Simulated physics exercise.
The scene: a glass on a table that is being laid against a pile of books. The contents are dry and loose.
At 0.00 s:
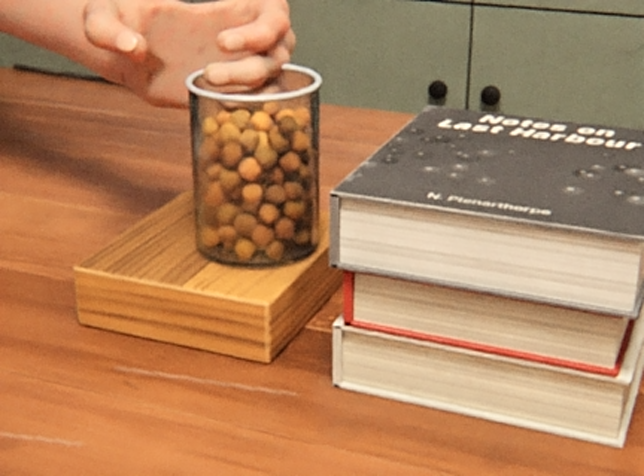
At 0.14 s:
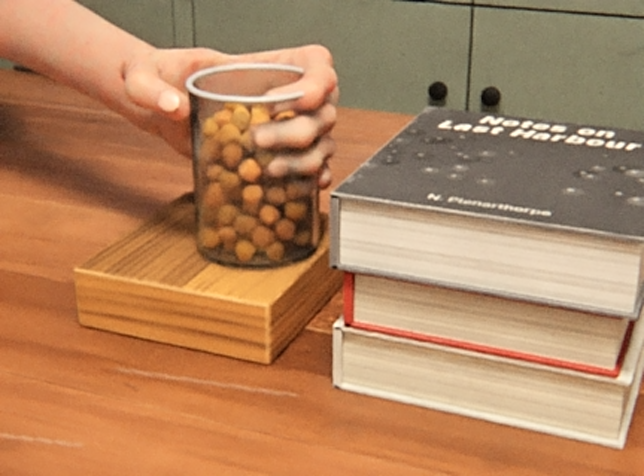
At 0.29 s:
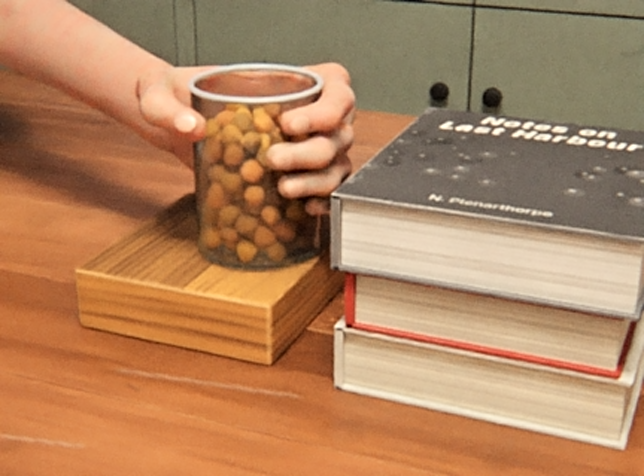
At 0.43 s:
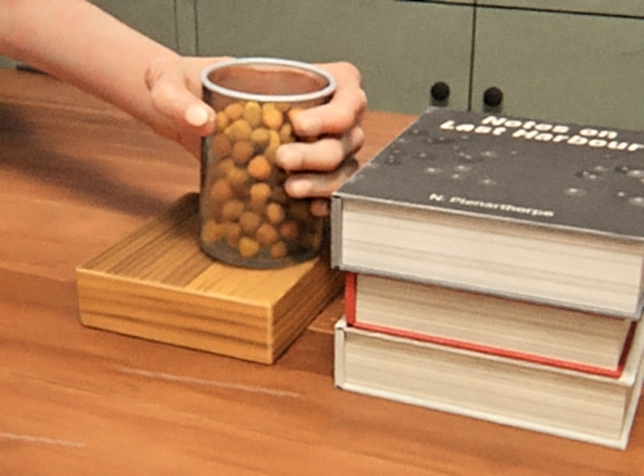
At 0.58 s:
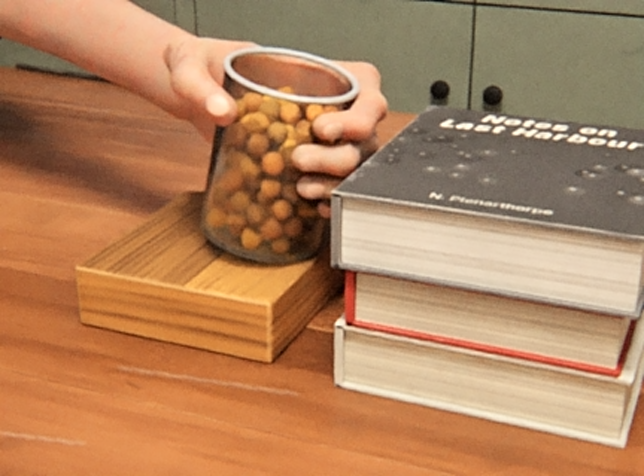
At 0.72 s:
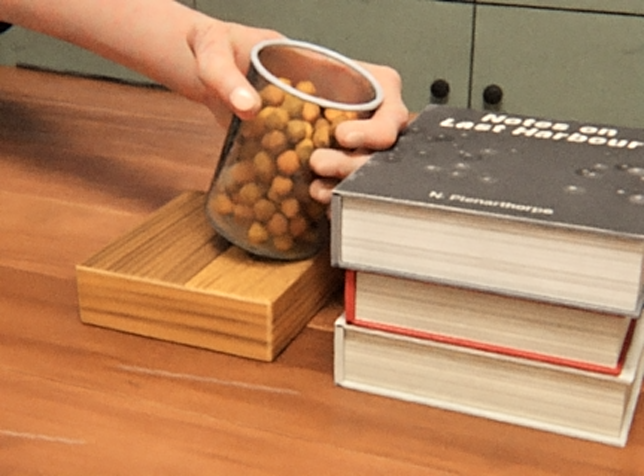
A hand wrapping around a glass of roasted chickpeas on a wooden board, then tilting it rightward toward three stacked books.
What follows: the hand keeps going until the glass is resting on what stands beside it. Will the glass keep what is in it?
Once it rests there, the filling keeps within the rim.
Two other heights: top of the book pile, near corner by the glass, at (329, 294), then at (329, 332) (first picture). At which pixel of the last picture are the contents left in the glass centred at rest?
At about (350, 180), and at (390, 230).
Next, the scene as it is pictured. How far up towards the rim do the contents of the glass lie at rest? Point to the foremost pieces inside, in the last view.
Near (328, 103).
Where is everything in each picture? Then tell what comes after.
The first frame shows glass at (256, 163), three quarters full of roasted chickpeas; book pile at (517, 196), reaching most of the way up the glass.
The second frame shows glass at (256, 164), upright; rim at (313, 89); top of the contents at (262, 130).
The third frame shows glass at (258, 165), upright; rim at (315, 90); book pile at (518, 198).
The fourth frame shows glass at (265, 161), leaning 4°; rim at (328, 91); top of the contents at (273, 127).
The fifth frame shows glass at (277, 154), leaning 12°; rim at (351, 95); book pile at (519, 197).
The sixth frame shows glass at (290, 150), leaning 20°; rim at (375, 103); book pile at (519, 196), reaching most of the way up the glass.
Around 0.85 s, the glass leans 26°; everything is still inside.
Around 1.00 s, the glass rests on the book pile at 28°; everything is still inside.
Finally (1.4 s), the glass rests on the book pile at 28°; everything is still inside.
